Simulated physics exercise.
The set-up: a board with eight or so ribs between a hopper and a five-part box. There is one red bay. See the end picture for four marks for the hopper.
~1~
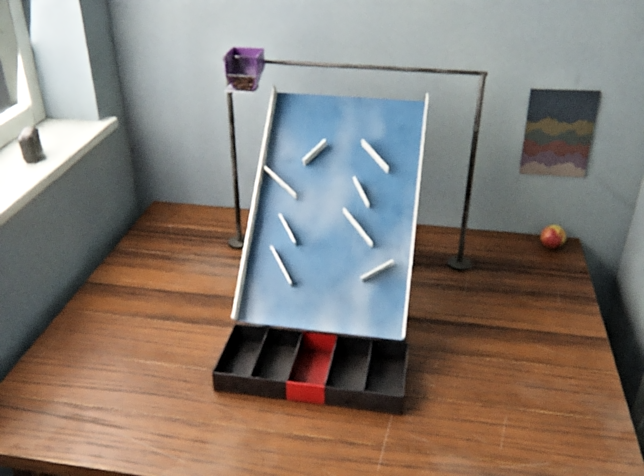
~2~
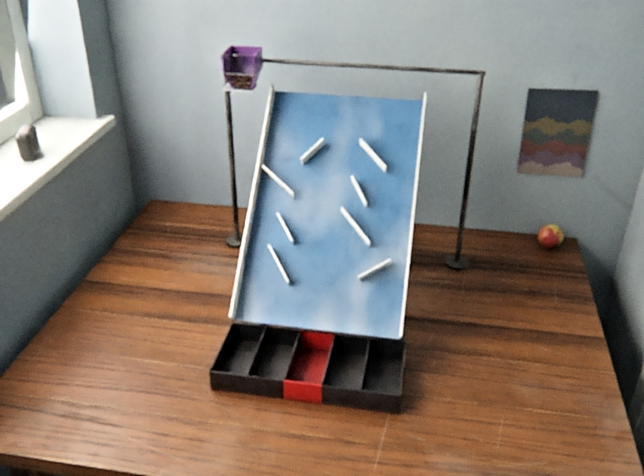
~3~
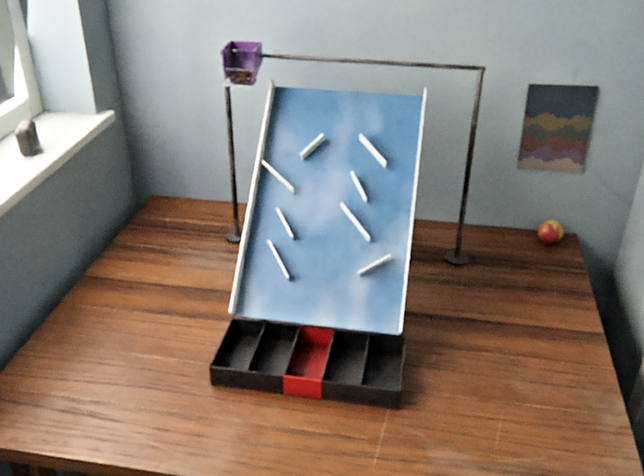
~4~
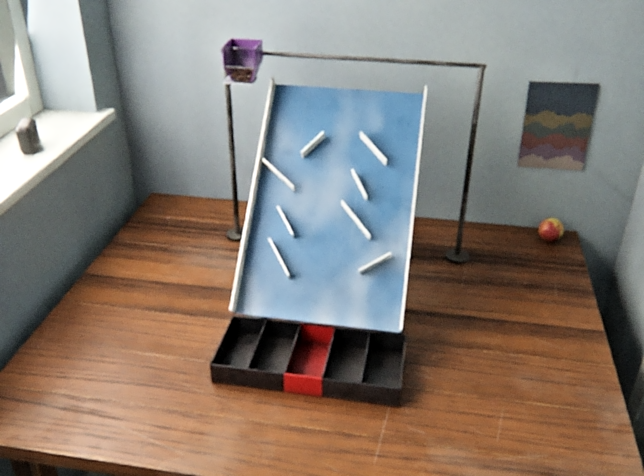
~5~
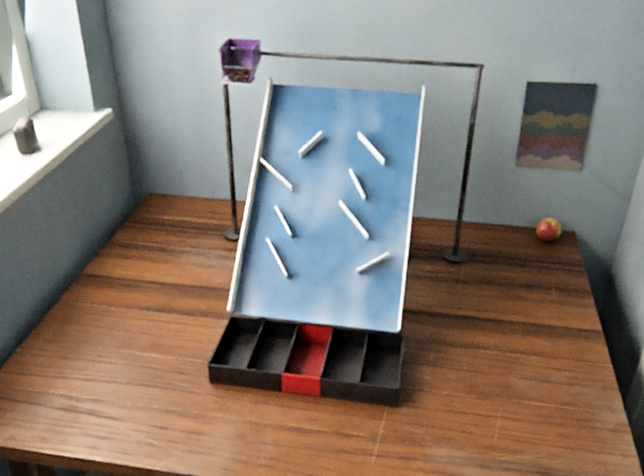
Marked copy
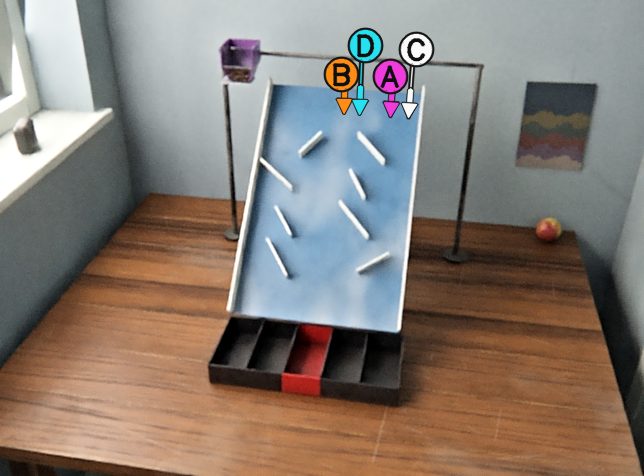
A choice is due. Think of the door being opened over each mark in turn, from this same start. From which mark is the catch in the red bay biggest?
Choose B.
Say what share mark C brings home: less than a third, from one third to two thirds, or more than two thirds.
Mark C gives less than a third.
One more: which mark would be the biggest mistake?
A it is.
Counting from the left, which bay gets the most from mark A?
The fifth.
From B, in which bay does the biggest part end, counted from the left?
It is the third one.
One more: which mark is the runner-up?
Mark D.
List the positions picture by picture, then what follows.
Hopper at (246, 80), allspice berries, door shut, in the first picture.
Ribs (301, 159) to (323, 138), (360, 139) to (386, 167), (262, 165) to (293, 193), in the second picture.
Ribs (352, 171) to (366, 198), (277, 208) to (292, 236), (341, 203) to (369, 238), in the third picture.
Ribs (269, 238) to (288, 275), (359, 270) to (391, 253), in the fourth picture.
Red bay at (301, 384), number 3 of 5 from the left, in the fifth picture.
On the marked copy, mark A meets the board at (390, 111); mark B meets the board at (344, 108); mark C meets the board at (408, 112); mark D meets the board at (359, 109).
Choosing A, a stray few in the red bay, nearly all in other bays, a stray few outside the box.
Choosing B, about two thirds in the red bay, about a quarter in other bays, a small part outside the box.
Choosing C, about a quarter in the red bay, about two thirds in other bays, a small part outside the box.
Choosing D, about a third in the red bay, about half in other bays, a small part outside the box.
